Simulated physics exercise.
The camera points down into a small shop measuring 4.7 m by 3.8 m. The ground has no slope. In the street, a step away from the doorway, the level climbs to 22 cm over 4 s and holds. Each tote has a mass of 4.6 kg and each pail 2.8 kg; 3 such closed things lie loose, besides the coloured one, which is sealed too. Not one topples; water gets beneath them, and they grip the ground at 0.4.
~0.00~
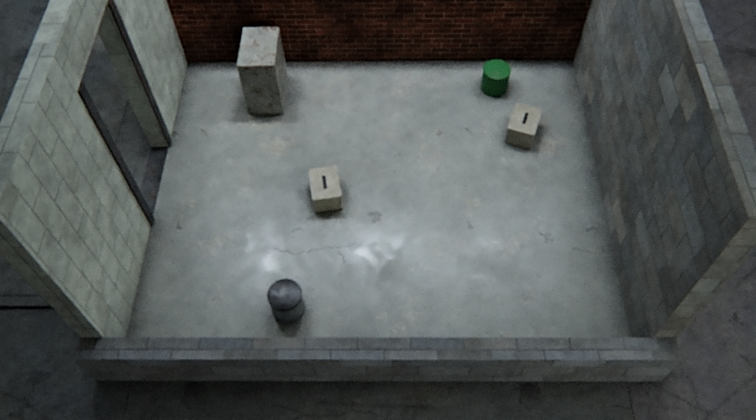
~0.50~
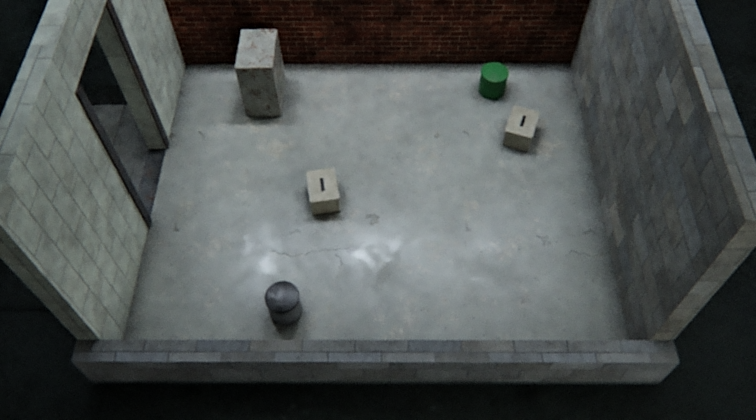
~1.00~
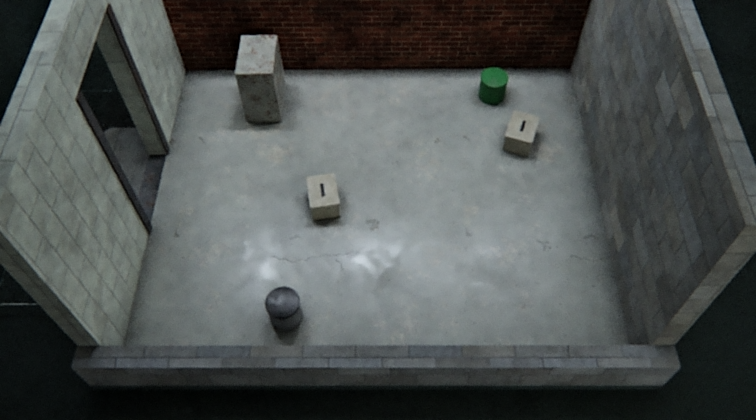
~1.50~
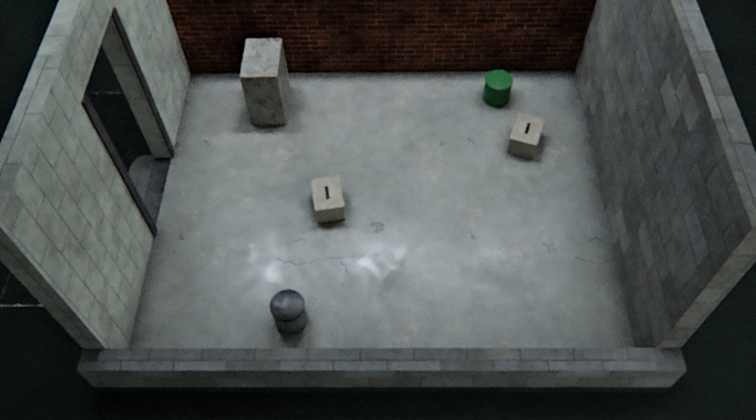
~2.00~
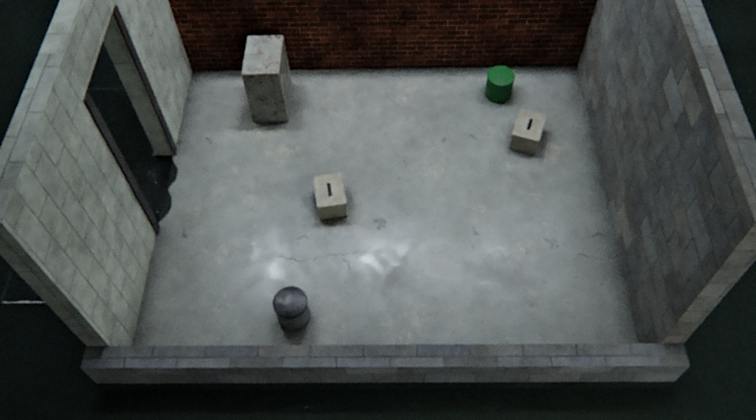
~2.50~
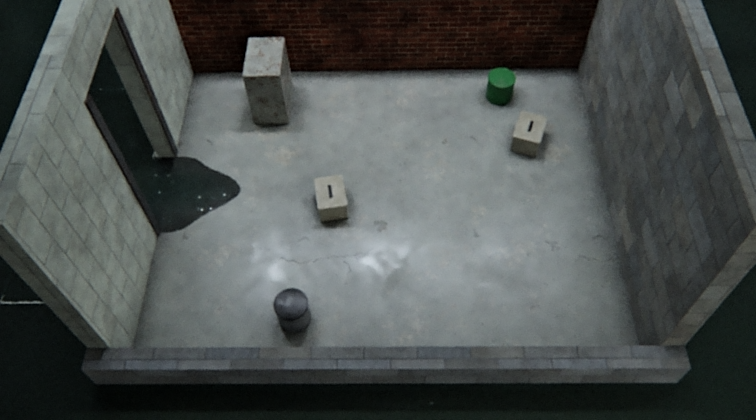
In a small walled room with a brick back wall, a green pail and several pale blocks sat still on the concrete floor while dark water crept through the left doorway and spread in a puddle.
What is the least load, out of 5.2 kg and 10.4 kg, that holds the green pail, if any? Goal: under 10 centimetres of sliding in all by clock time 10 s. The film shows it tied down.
The least is 10.4 kg.
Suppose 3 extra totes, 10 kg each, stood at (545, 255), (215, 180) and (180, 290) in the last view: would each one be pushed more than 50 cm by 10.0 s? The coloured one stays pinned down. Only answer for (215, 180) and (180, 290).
Order as asked: Goes beyond / stays within.
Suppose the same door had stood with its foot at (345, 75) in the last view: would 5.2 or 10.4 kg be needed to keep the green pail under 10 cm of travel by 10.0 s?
Note: The lighter mass keeps it.
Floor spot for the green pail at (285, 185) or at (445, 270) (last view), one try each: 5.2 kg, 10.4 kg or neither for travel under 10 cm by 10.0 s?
In that order: Neither is enough; it takes the larger.
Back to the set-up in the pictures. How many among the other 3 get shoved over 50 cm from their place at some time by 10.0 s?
3.
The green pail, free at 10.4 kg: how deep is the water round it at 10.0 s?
About 9 cm.
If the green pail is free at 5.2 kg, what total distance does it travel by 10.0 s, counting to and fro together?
50 cm, roughly.
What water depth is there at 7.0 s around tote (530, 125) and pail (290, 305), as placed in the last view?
5 and 5 cm.
After 3.5 s the green pail would be 0 cm from its start with 5.2 kg and 0 cm from its start with 10.4 kg; 0 cm of water round it then.
After 4.5 s the green pail would be 0 cm from its start with 5.2 kg and 0 cm from its start with 10.4 kg; 0 cm of water round it then.
After 7.0 s the green pail would be 21 cm from its start with 5.2 kg and 0 cm from its start with 10.4 kg; 5 cm of water round it then.
After 10.0 s the green pail would be 22 cm from its start with 5.2 kg and 0 cm from its start with 10.4 kg; 9 cm of water round it then.
